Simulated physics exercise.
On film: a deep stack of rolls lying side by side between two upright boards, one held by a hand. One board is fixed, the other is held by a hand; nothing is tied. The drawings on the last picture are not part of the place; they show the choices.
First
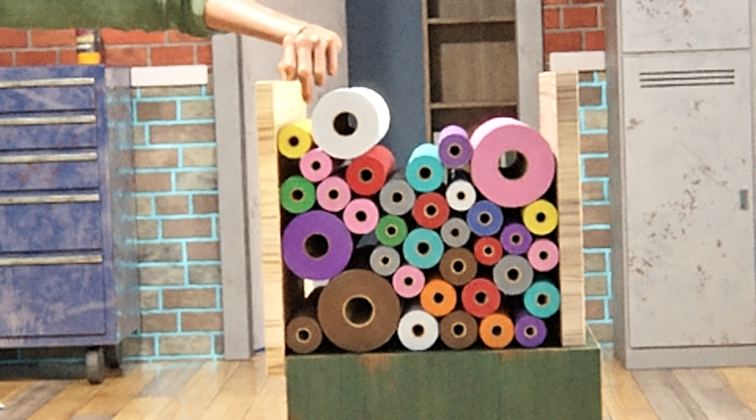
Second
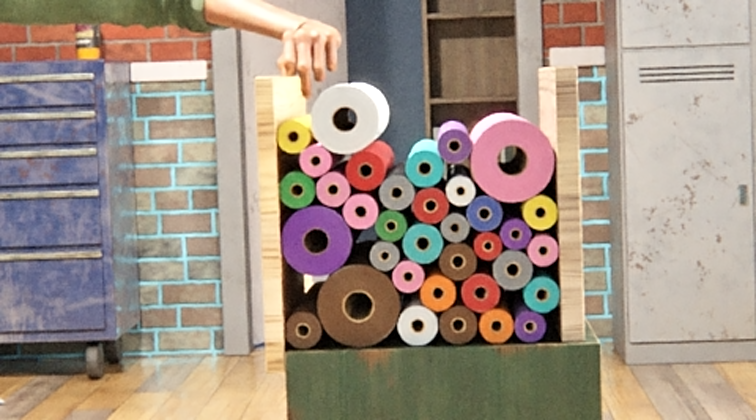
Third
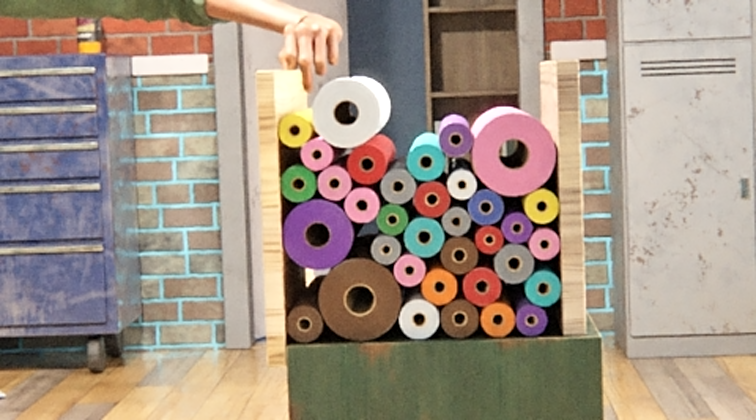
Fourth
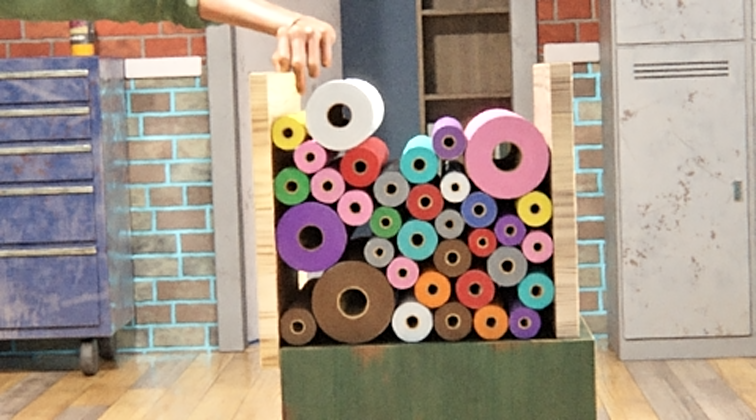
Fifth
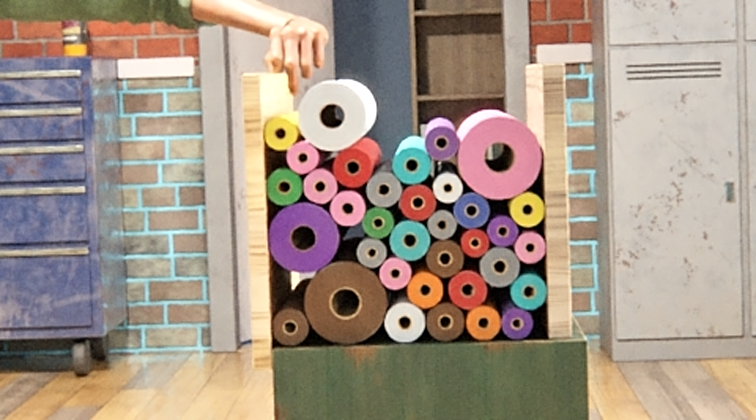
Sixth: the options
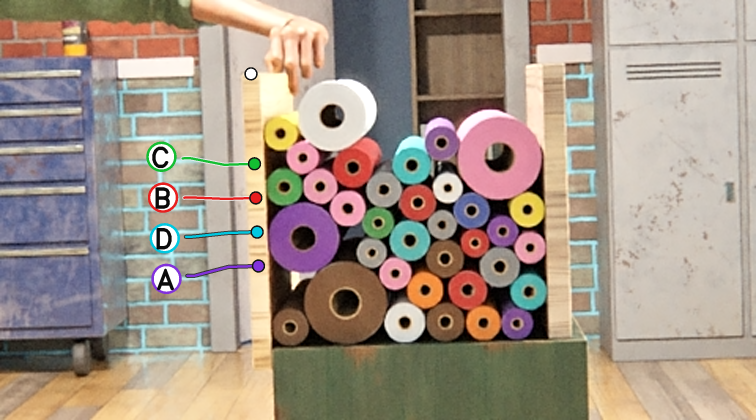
A hand holds the left board beside a stack of colourful rolls, which barely moves.
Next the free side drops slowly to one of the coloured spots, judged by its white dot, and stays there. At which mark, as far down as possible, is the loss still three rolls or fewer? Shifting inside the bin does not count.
It can be let down to B.
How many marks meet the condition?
Two of the four.
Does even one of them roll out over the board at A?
Yes, at A.
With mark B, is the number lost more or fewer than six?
Fewer than six.
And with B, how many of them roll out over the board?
It comes to one.
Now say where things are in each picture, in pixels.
A brown roll (303, 335); a purple roll (530, 331); a pink roll (409, 281), in the first picture.
A pink roll (408, 276); a green roll (391, 226), in the second picture.
A blue roll (486, 208); a green roll (298, 184), in the third picture.
A white roll (455, 187); side board (281, 208), in the fourth picture.
A brown roll (290, 327); a purple roll (517, 324); a pink roll (396, 273), in the fifth picture.
On the marked copy, A at (258, 266); B at (256, 198); C at (254, 164); D at (257, 232); the white dot at (251, 74).
With B. Early on, top of the board (264, 132).
Further on, top of the board (266, 196).
At the end, top of the board (266, 197), one out over the board.
As for the rest, A four out over the board; C none out over the board; D four out over the board.
